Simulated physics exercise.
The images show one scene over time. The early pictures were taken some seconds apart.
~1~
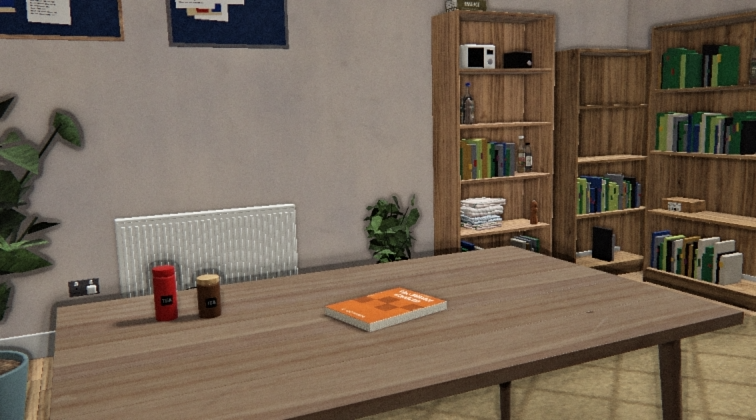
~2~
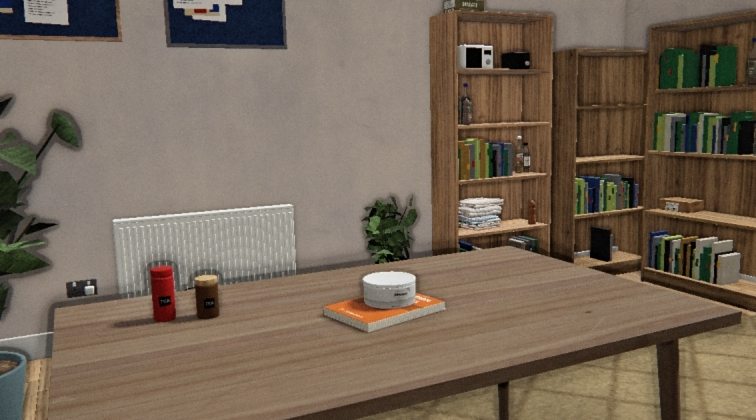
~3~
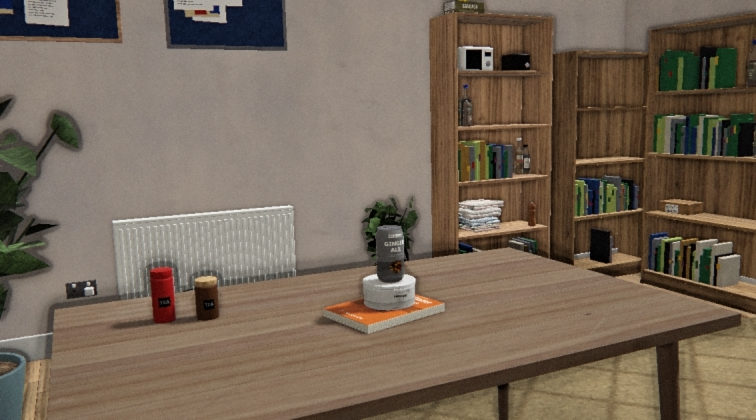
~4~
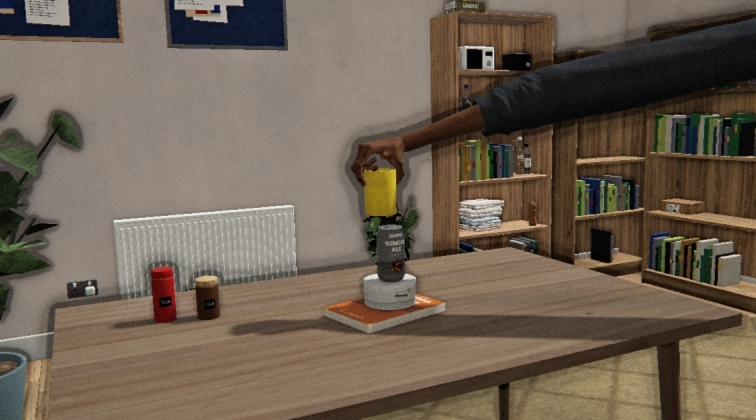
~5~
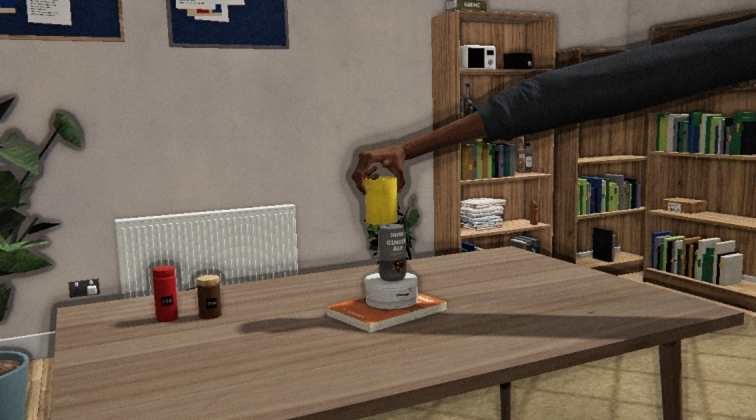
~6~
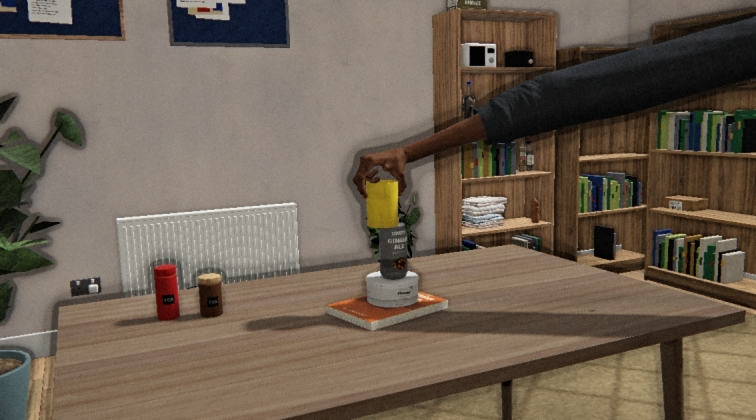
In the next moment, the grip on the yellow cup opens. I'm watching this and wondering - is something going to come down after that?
I expect everything to stay in place.
Then, 1.00 s past the last view, nothing moves.
Then, 2.10 s past the last view, yellow cup resting near (382, 204).
Finally, all 6 still in place. Final places as the last picture's camera would see them, yellow cup near (382, 204). The pile keeps its balance.
